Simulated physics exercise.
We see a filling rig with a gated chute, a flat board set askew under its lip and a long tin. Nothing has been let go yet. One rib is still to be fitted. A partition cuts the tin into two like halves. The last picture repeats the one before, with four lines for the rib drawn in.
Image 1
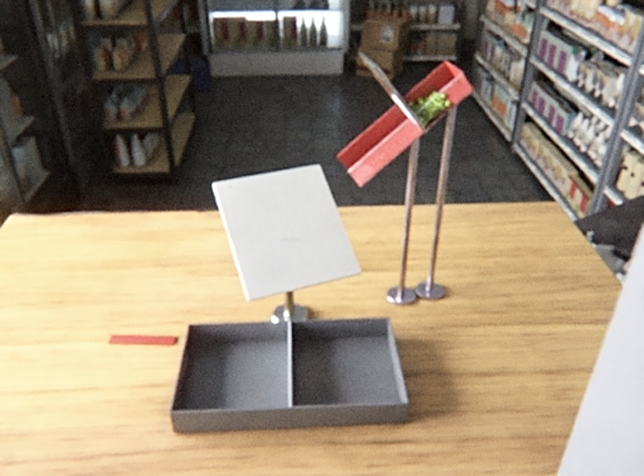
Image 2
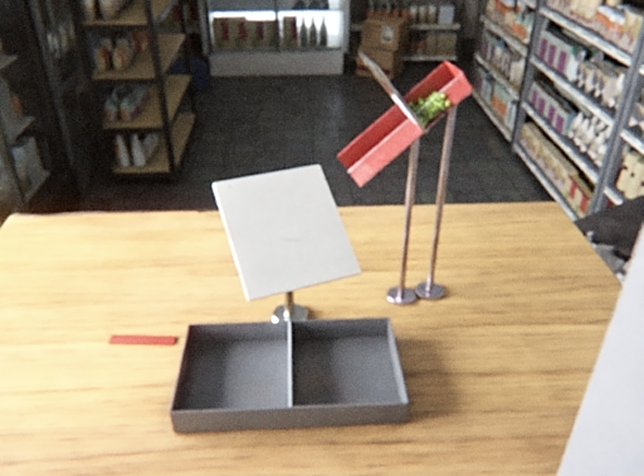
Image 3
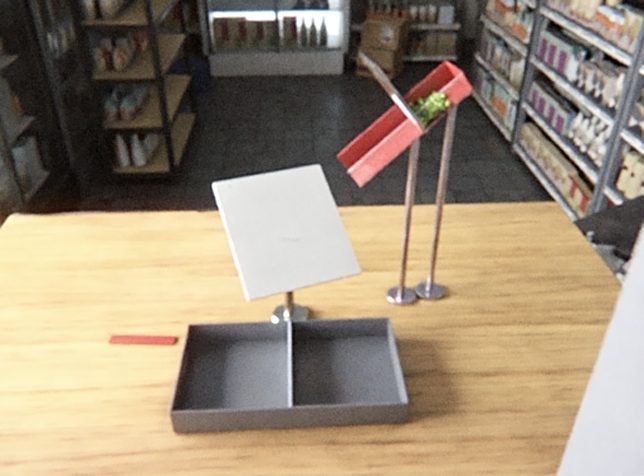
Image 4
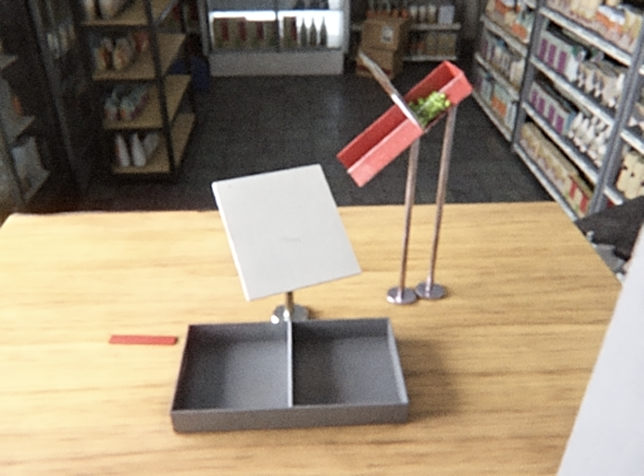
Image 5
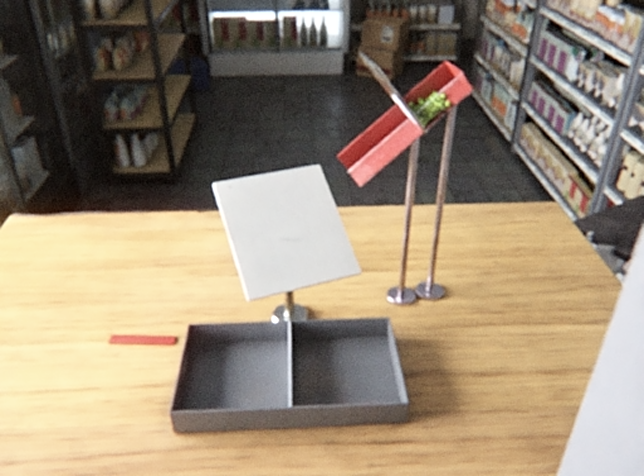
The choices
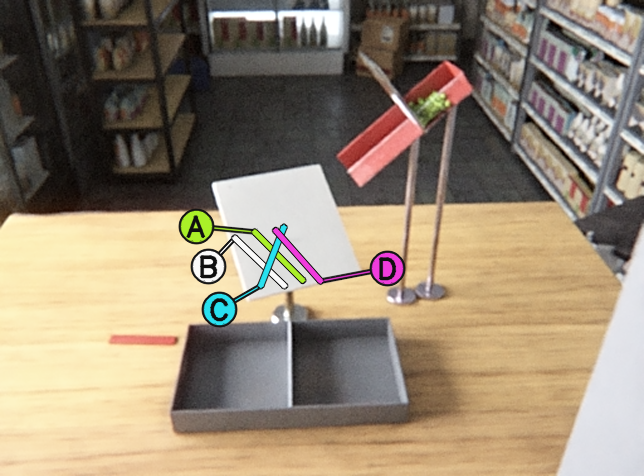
We see a red chute on two thin metal posts holding a small green load behind a gate, above a tilted white board and a grey tin split into two equal compartments on a wooden table. Nothing visibly moves.
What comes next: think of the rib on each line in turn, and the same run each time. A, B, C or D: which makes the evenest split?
It is C.
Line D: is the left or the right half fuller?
Right.
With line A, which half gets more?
Right.
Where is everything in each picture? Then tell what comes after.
Load behind the gate (425, 111), dried peas; lip of the chute (354, 178), sloping fairly steeply, in the first frame.
Middle of the board (287, 227), tilted fairly steeply; middle of its low edge (307, 286); of its high edge (268, 174), in the second frame.
Front corners of the tin (170, 412) and (408, 403); front end of its middle wall (290, 407); gate still shut (402, 104), in the third frame.
Middle of the load (425, 111); lip (354, 178), in the fourth frame.
Middle of the load (425, 111); lip (354, 178), in the fifth frame.
On the marked copy, line A from (254, 231) to (302, 280); line B from (234, 237) to (284, 285); line C from (283, 227) to (260, 285); line D from (275, 230) to (320, 281).
Choosing A, of what is caught, not one piece in the left half, every piece in the right.
Choosing B, of what is caught, about a tenth in the left half, the larger part in the right.
Choosing C, of what is caught, roughly two thirds in the left half, roughly a third in the right.
Choosing D, of what is caught, just a few in the left half, almost all in the right.
